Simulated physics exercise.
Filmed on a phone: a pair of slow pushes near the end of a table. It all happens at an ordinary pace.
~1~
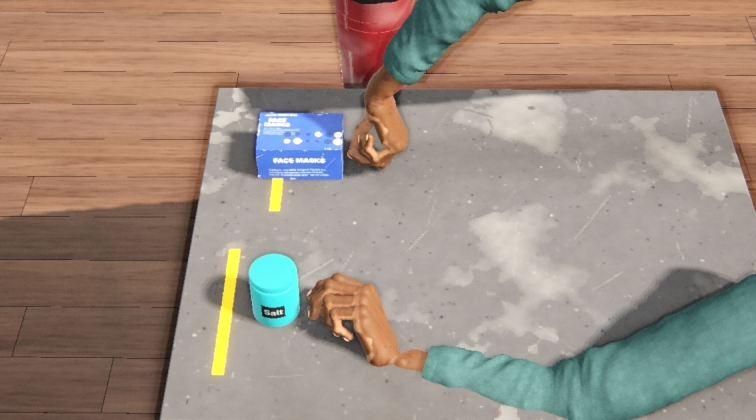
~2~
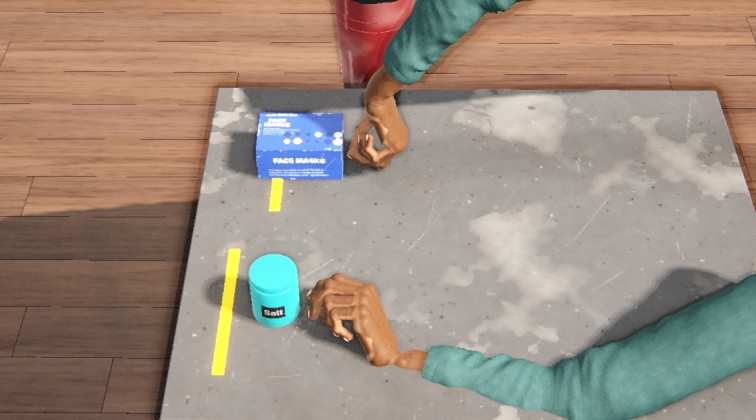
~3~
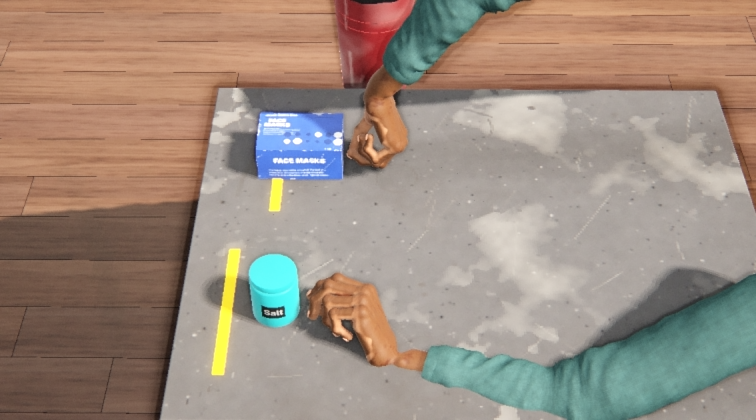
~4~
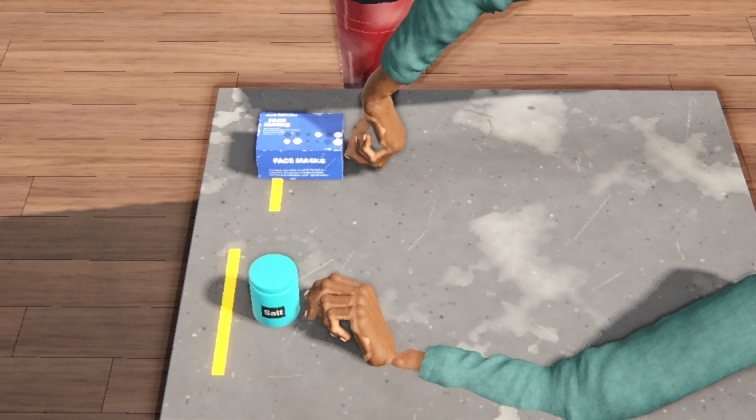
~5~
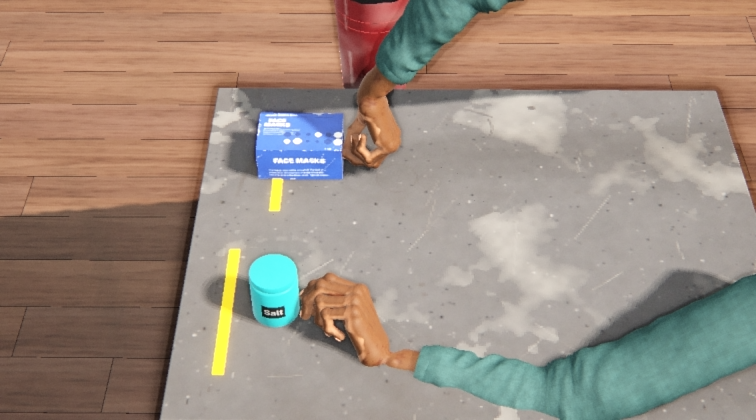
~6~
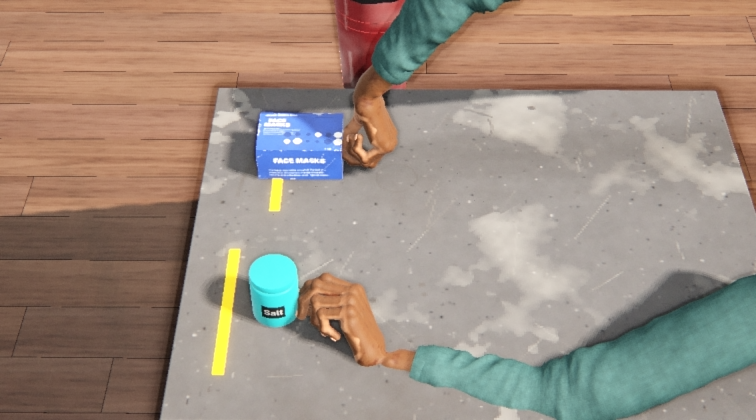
On a gray, stained table with yellow tape marks, two brown hands in green sleeves crept slightly left toward a blue box of face masks and a turquoise salt jar, neither of which visibly moved.
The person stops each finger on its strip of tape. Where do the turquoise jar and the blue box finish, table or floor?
As it turns out, the turquoise jar remains on top; the blue box remains on top.
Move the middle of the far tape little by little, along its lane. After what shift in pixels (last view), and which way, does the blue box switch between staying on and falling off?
A shift of 28 pixels, going left.
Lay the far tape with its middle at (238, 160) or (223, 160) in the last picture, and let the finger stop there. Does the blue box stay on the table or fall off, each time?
Try by try, it falls off the table; goes over the edge.
Then, 0.62 s past the last view, turquoise jar travelled about its own width near (236, 290); blue box travelled a little near (267, 146).
Finally, the turquoise jar is still on the table, near (194, 290); the blue box is still on the table, near (231, 145).
